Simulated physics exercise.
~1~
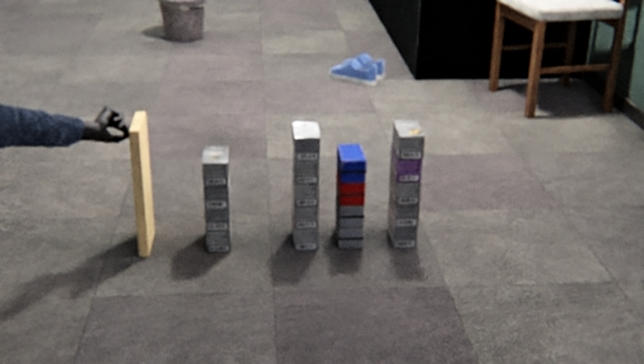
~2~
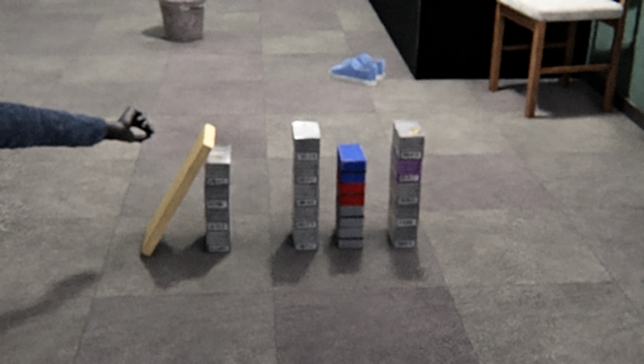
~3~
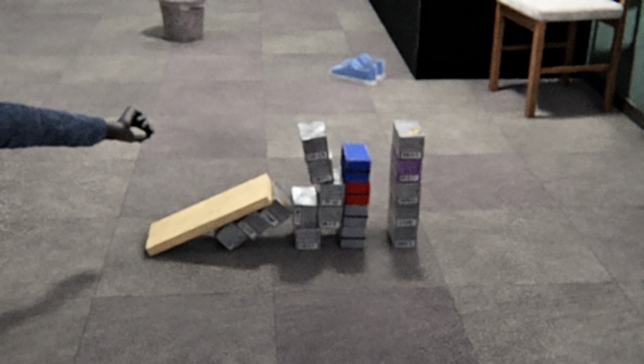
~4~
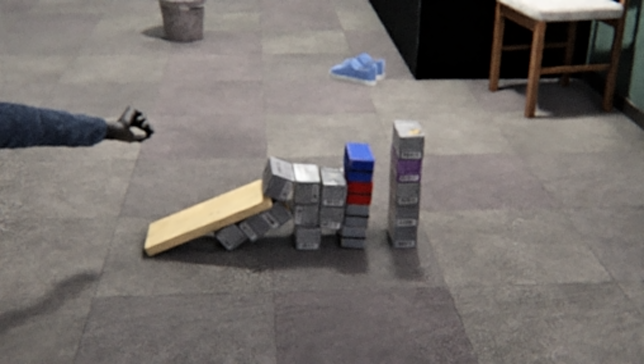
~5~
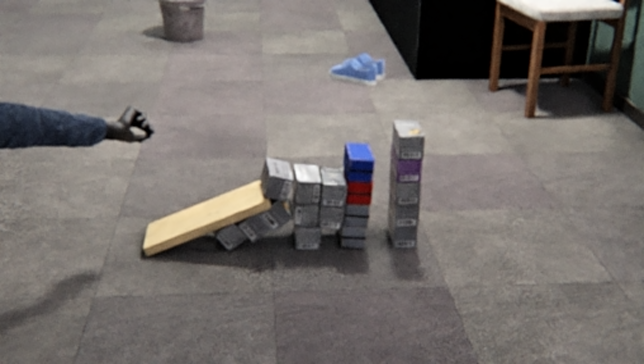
A wooden board, pushed by a gloved hand, tipped right into a row of stacked packets, collapsing the first stack and jumbling it against the second, while the stack with blue and red packets leaned slightly but stood, and the last never moved.
